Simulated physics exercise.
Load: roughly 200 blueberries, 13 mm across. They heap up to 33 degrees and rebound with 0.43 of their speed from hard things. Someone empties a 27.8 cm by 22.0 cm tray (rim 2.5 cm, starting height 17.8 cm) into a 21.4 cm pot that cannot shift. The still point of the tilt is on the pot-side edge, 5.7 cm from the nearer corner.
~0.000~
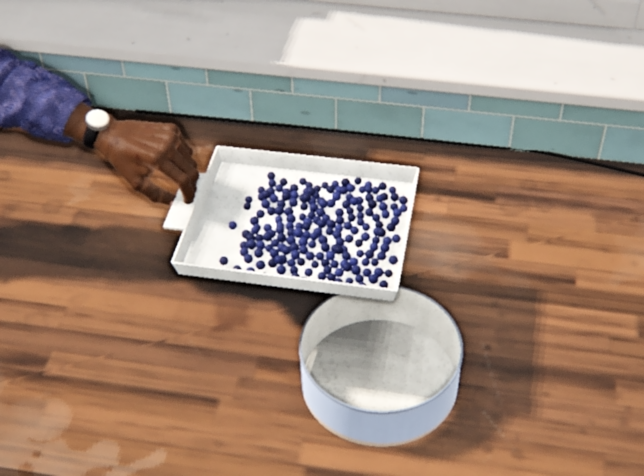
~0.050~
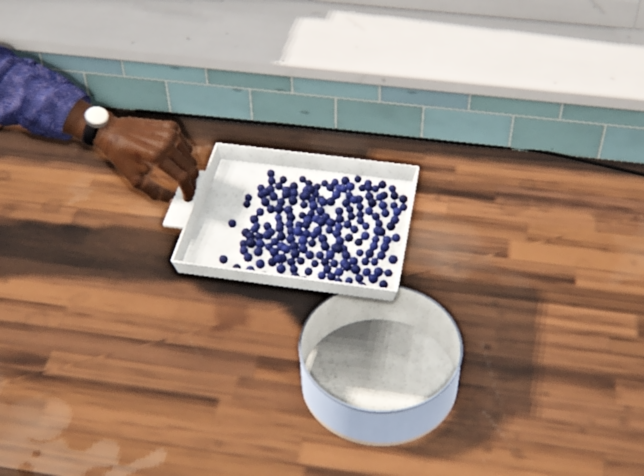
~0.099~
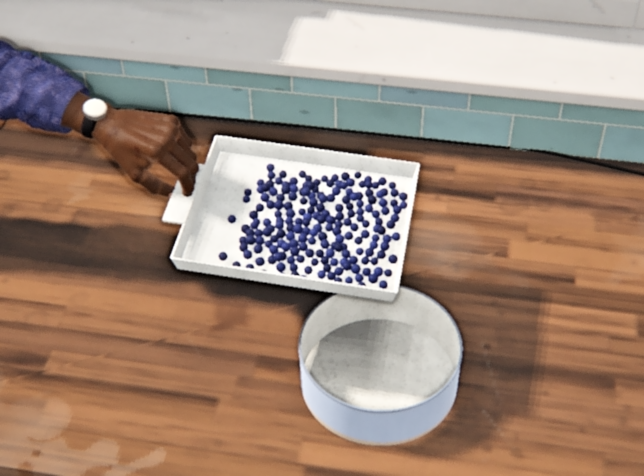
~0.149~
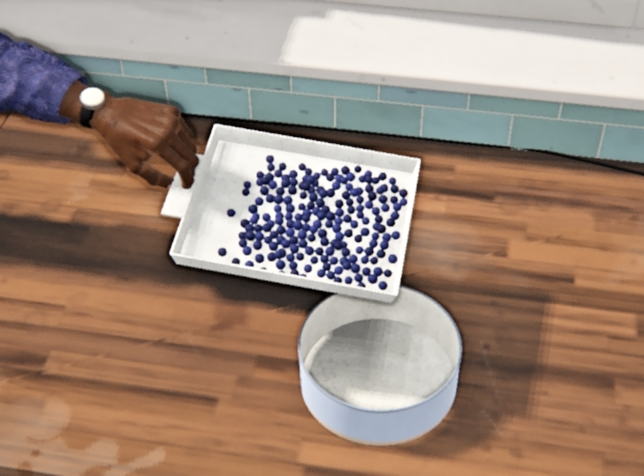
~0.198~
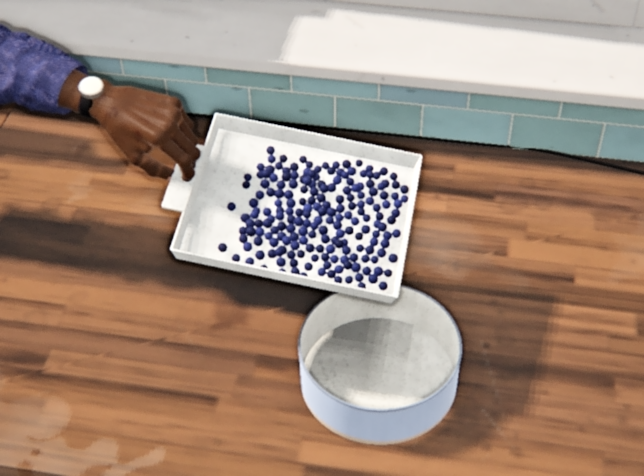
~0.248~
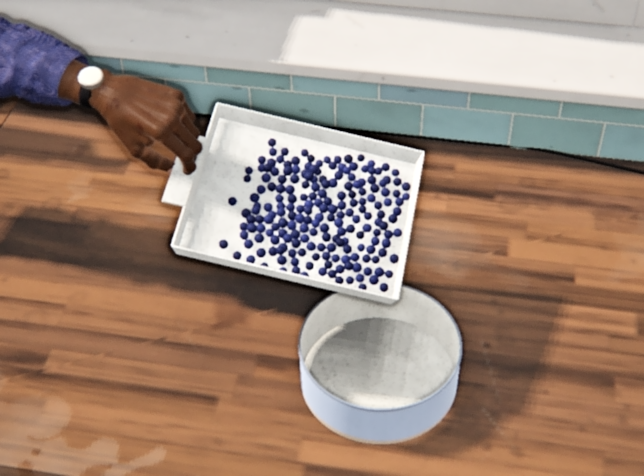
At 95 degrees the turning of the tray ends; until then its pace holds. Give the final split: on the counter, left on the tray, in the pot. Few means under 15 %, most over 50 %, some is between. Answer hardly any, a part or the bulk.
Counter hardly any, tray hardly any, pot the bulk.
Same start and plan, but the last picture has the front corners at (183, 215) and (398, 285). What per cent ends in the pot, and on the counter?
Pot 25, counter 75.
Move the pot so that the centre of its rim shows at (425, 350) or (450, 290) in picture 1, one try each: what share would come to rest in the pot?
About 80 and 10 per cent.
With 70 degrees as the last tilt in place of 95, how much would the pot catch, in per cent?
It would be near 5 per cent.
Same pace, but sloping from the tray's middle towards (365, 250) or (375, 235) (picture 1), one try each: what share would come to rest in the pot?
Some 60 and 30 per cent.
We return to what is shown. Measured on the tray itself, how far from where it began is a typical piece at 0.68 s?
Roughly 3 cm.
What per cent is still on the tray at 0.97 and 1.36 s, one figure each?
About 95, 15.
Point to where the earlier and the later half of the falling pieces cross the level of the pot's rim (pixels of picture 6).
At about (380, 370), then at (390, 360).
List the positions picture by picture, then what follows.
The first picture shows tray tilt 0 degrees, front corners at (177, 260) and (393, 287); middle of the pieces at (322, 224); pot at (381, 345).
The second picture shows tray tilt 1 degrees, front corners at (177, 259) and (393, 287); middle of the pieces at (322, 222).
The third picture shows tray tilt 4 degrees, front corners at (176, 255) and (393, 288), lowest corner right front; middle of the pieces at (322, 220).
The fourth picture shows tray tilt 8 degrees, front corners at (176, 251) and (393, 291), lowest corner right front; middle of the pieces at (321, 216).
The fifth picture shows tray tilt 12 degrees, front corners at (176, 247) and (394, 292), lowest corner right front; middle of the pieces at (322, 212).
The sixth picture shows tray tilt 16 degrees, front corners at (177, 243) and (394, 294), lowest corner right front; middle of the pieces at (324, 209); pot at (380, 342). Its pace works out near 85 degrees a second.
Then, at 0.68 s, tilt 54 degrees; the tray holds 100 %, the pot 0 %.
Then, at 0.97 s, tilt 79 degrees; the tray holds 95 %, the pot 5 %.
Then, at 1.36 s, tilt 95 degrees; the tray holds 15 %, the pot 35 %.
At rest (2.2 s), counter 10 %, tray 0 %, pot 90 %.
